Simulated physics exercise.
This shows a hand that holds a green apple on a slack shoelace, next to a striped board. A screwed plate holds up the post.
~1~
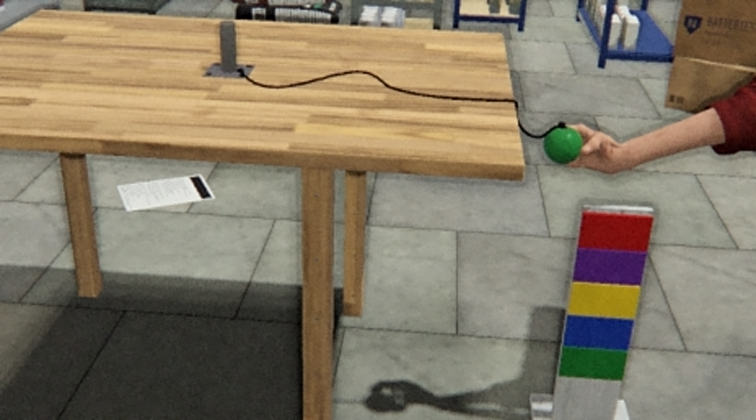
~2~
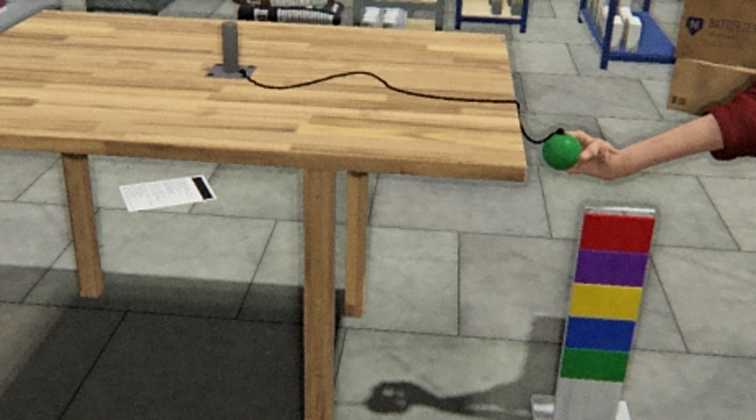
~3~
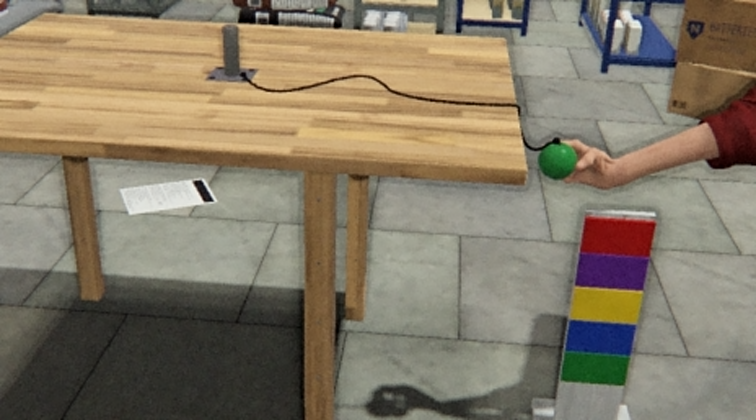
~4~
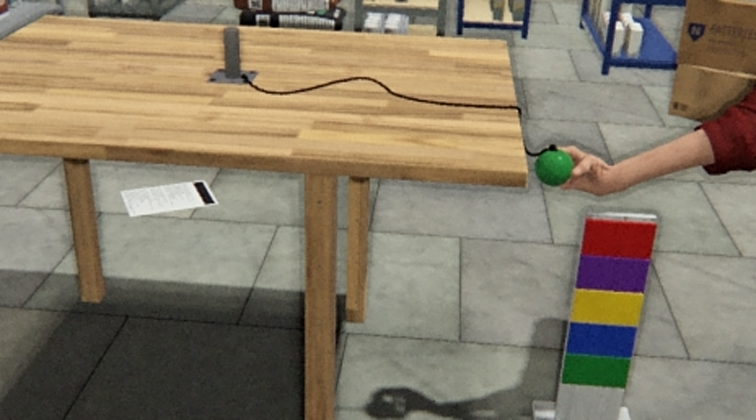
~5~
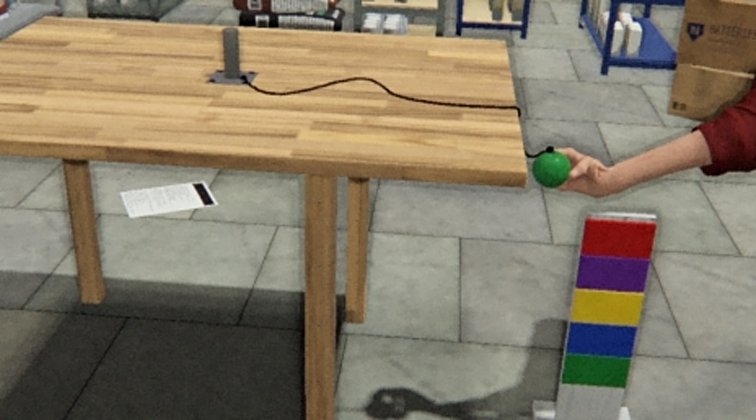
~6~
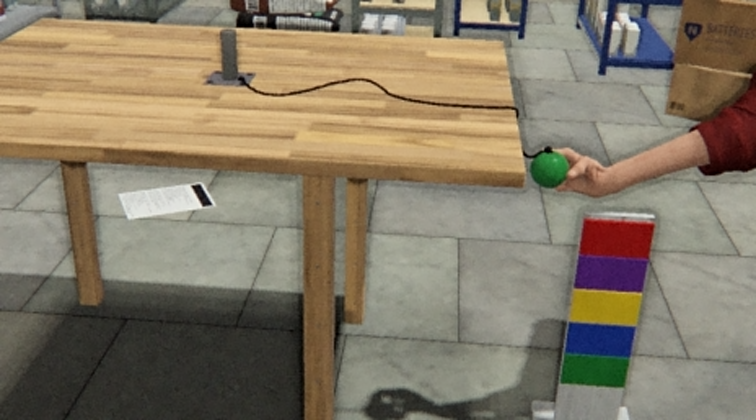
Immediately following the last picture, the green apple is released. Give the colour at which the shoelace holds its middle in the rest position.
The shoelace holds it at purple.
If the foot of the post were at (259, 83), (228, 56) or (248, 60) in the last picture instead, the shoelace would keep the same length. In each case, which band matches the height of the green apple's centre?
Yellow; red; purple.
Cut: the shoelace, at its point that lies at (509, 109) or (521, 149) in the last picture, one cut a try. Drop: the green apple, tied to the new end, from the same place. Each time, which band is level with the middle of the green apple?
Try by try: No band; red.
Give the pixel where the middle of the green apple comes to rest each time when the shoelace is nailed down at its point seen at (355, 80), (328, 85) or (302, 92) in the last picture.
First try (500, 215), second try (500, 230), third try (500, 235).
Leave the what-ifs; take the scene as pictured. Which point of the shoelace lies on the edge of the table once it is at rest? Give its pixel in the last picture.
Look close to (435, 104) - that's the one.
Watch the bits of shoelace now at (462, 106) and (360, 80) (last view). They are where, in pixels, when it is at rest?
They go to (513, 132) and to (406, 93).
Early on, apple near (478, 258); level with purple.
Midway, apple near (515, 263); level with purple.
Finally, apple near (503, 264); level with purple. Its middle rests at the purple band.
